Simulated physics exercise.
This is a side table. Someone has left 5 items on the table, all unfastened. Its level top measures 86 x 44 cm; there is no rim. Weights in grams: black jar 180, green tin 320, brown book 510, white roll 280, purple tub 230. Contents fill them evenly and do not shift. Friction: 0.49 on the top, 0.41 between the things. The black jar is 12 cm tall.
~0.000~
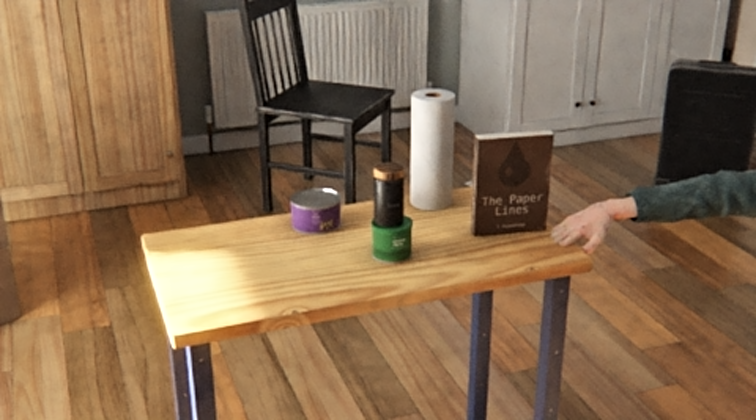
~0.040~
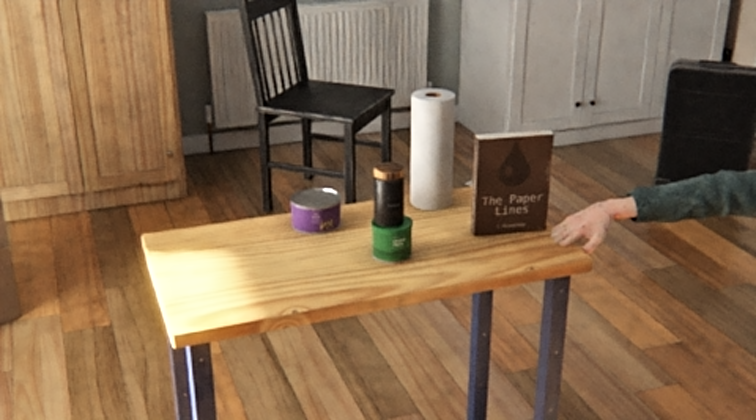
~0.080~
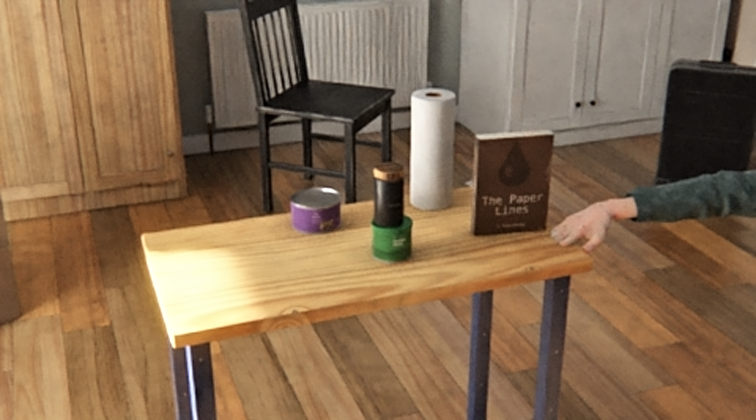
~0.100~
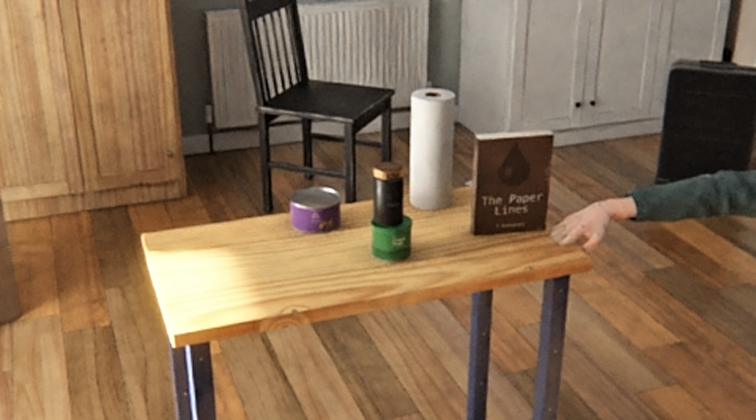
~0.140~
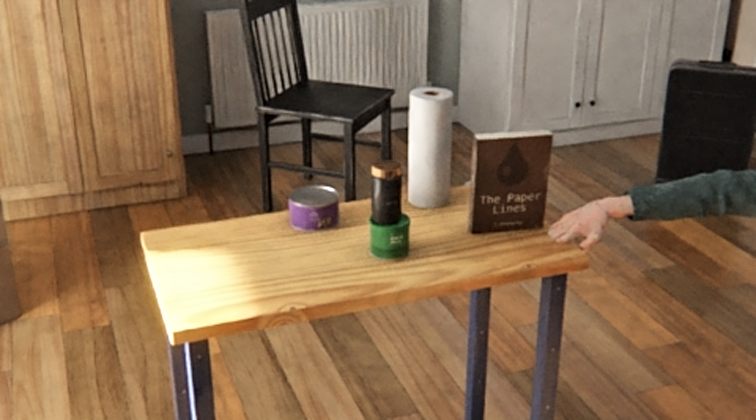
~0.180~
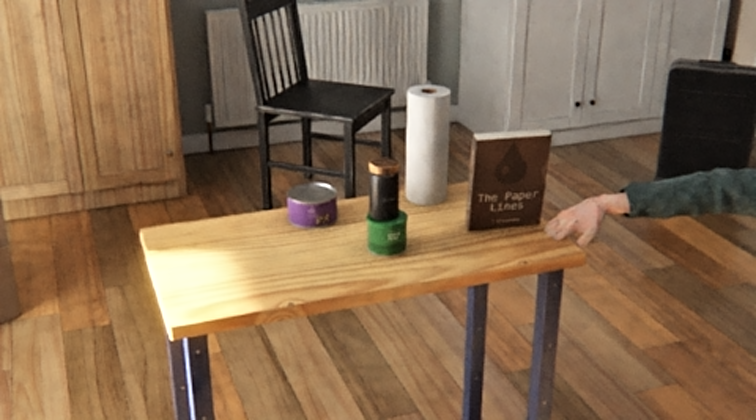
A hand rested on the right end of a wooden table holding a book, a white roll, a purple tub and a black jar on a green tin, then the table shifted slightly left.
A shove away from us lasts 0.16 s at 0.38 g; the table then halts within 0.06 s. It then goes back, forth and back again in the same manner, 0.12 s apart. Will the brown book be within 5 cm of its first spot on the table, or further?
The brown book leaves its spot.
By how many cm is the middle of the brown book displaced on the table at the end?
Some 15 cm.
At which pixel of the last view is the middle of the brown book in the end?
Around (525, 248).
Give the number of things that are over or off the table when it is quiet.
In all, 2.
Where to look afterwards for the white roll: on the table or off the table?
The white roll ends off the table.
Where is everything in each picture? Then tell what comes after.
In the first picture, brown book (511, 184); black jar (389, 195).
In the second picture, white roll (432, 150); purple tub (316, 211).
In the third picture, black jar (389, 194); green tin (392, 238).
In the fourth picture, white roll (432, 149); purple tub (316, 210).
In the fifth picture, table 1 cm from its start; brown book (510, 183) at 3° to upright; black jar (387, 192).
In the sixth picture, table 3 cm from its start; brown book (508, 181) at 7° to upright; white roll (428, 145).
Around 0.48 s, table 6 cm from its start; brown book at 42° to upright near (510, 196); white roll at 23° to upright; black jar shifted 3 cm.
Around 0.68 s, white roll now off the table; brown book on its side near (525, 248).
Around 0.98 s, table 7 cm from its start; brown book on its side near (508, 232).
Around 1.18 s, table 5 cm from its start; brown book on its side near (510, 234); black jar shifted 3 cm; purple tub shifted 2 cm.
Finally (2.0 s), off the table, white roll; on their side or leaning hard on the table, brown book; the other 3 still in place (within 5 cm). In the last view, brown book near (525, 248).
